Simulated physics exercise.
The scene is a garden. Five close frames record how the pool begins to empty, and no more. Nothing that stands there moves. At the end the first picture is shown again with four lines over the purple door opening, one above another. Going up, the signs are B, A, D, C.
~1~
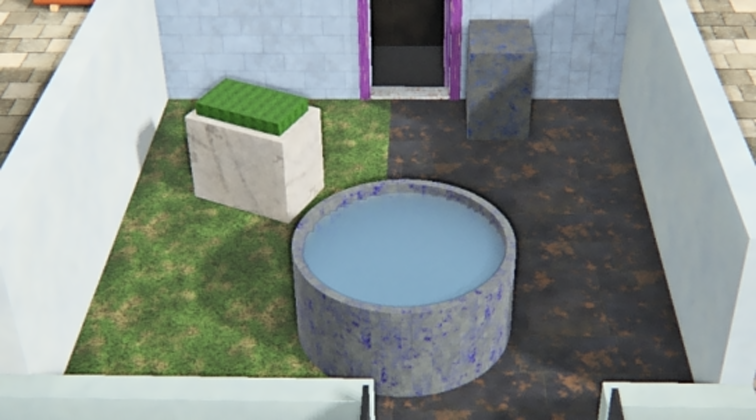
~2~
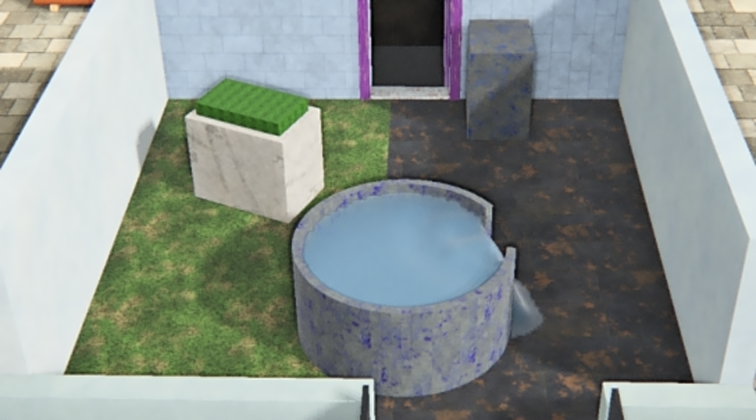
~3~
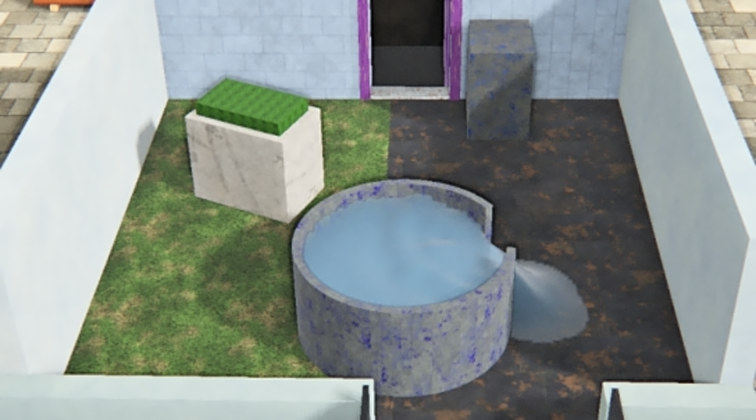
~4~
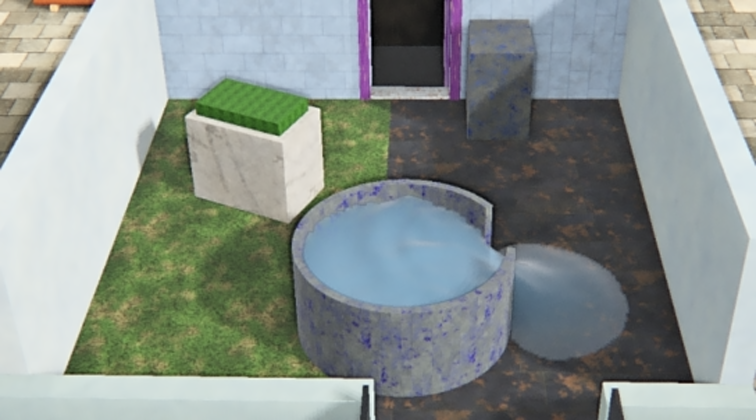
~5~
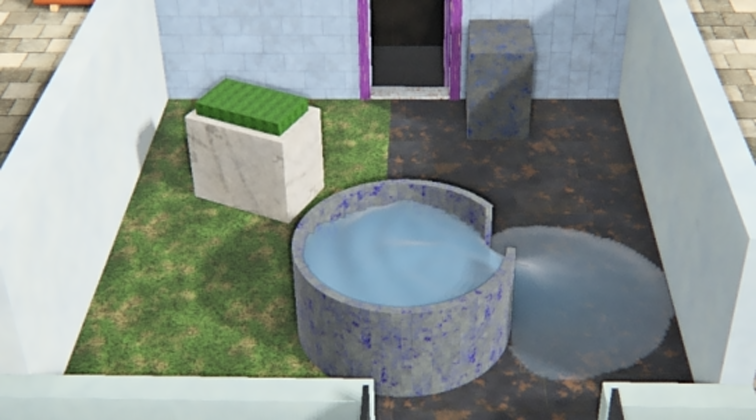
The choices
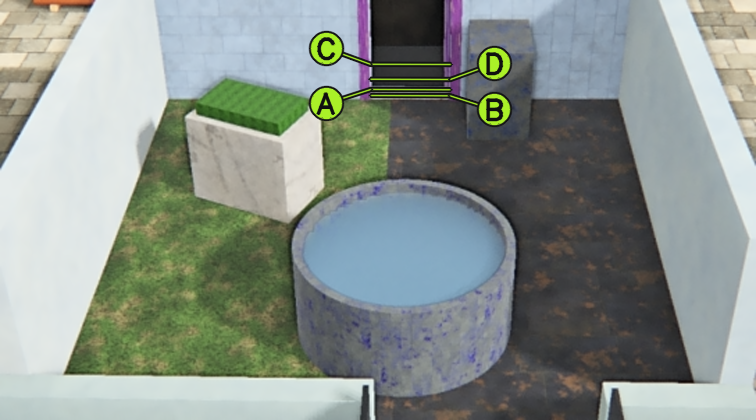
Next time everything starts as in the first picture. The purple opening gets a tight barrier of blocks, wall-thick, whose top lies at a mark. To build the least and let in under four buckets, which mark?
The answer is height B.
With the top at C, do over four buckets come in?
No, not at all.
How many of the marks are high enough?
All four.
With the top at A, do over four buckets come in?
No, that is safe.
In lime, A at (410, 89); B at (410, 95); C at (410, 64); D at (410, 79); from the bottom up B, A, D, C.
With A, nothing gets over.
With B, a splash gets over, under a bucket.
With C, nothing gets over.
With D, nothing gets over.
